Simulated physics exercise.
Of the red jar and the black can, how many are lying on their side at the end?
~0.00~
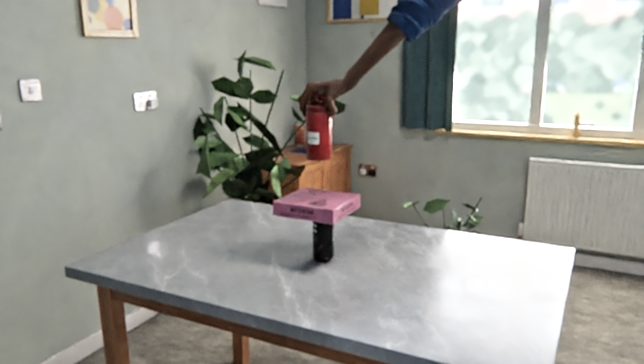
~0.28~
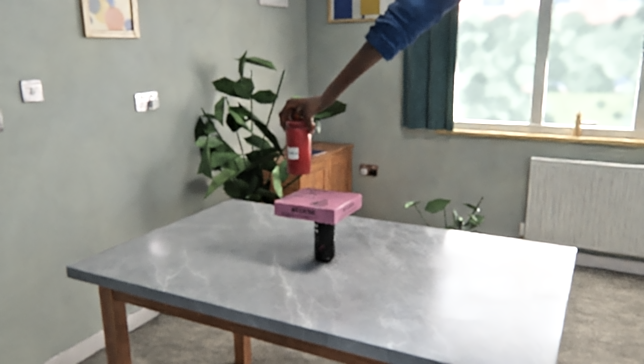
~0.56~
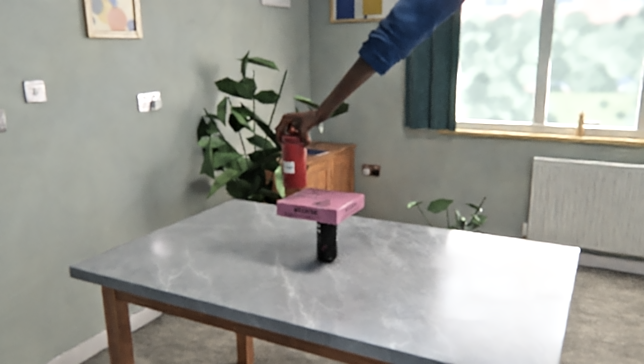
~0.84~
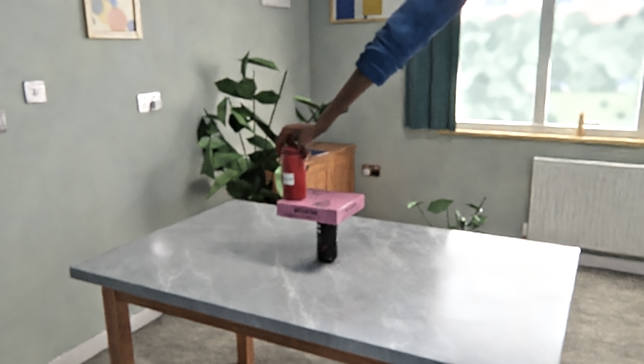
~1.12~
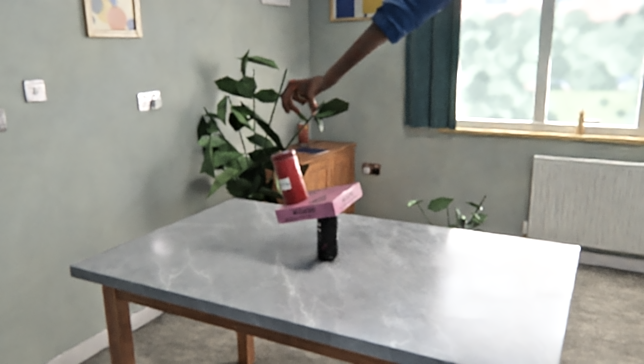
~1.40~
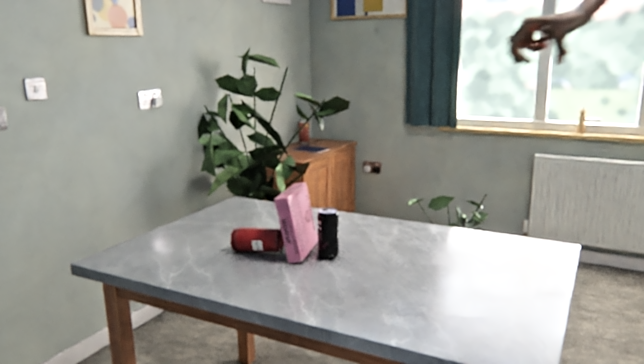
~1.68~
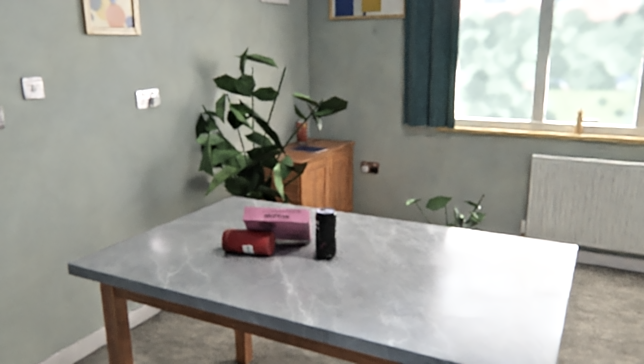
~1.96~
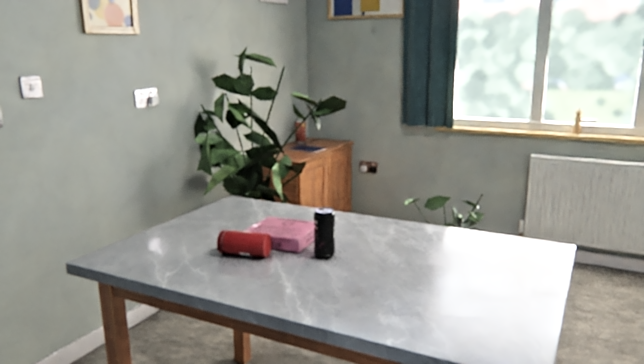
One of them is lying on its side at the end, the red jar, while the black can still stands.
